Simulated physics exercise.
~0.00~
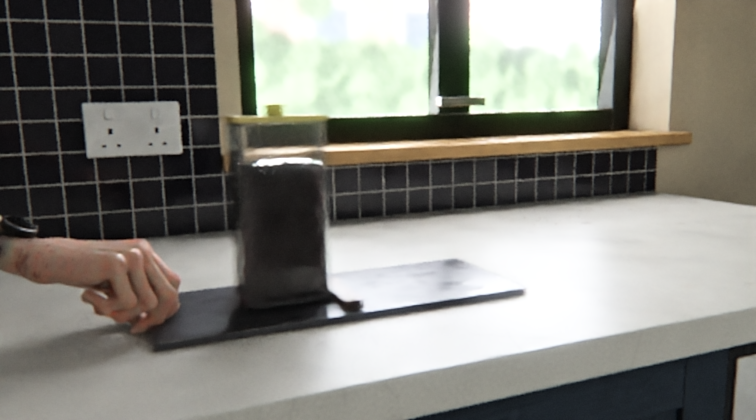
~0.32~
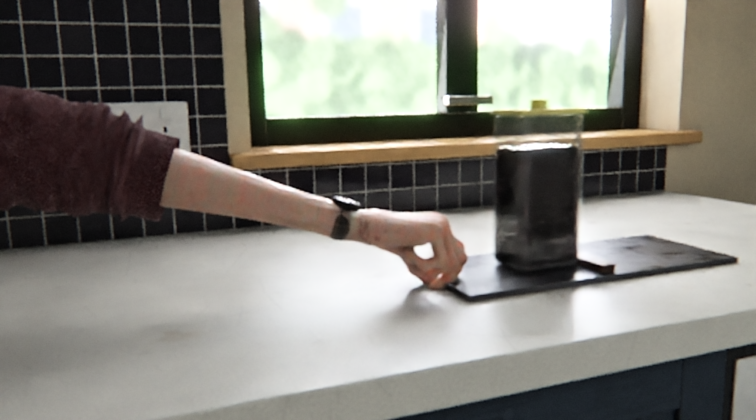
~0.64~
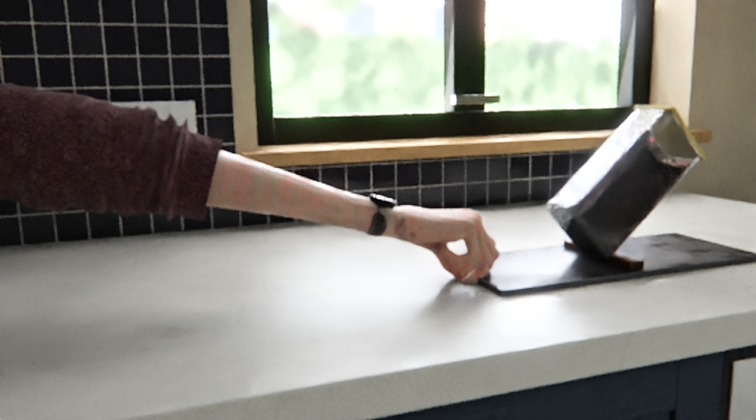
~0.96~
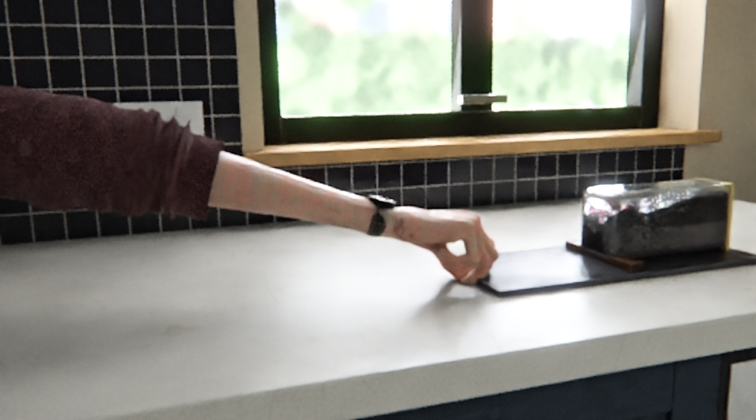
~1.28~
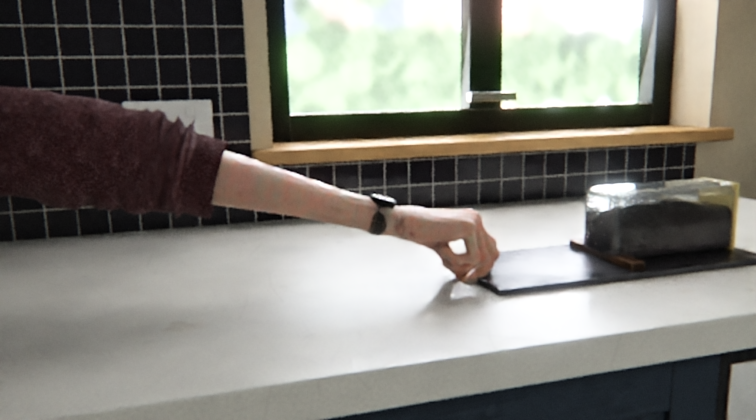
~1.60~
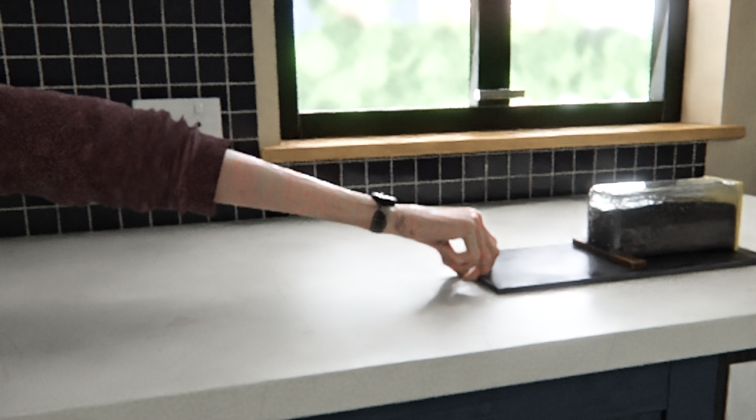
At first, a tall clear canister, partly filled with dark liquid and topped with a yellowish cap, stands upright on a thin dark board on a pale kitchen counter. A hand gripping the board's left end slides it to the right, carrying the canister along past the window. As the board comes to a stop, the canister tips to the right over a low strip fixed across the board. It topples onto its side, and the dark liquid shifts inside. Finally it lies still, closed and sideways, while the hand keeps holding the board.
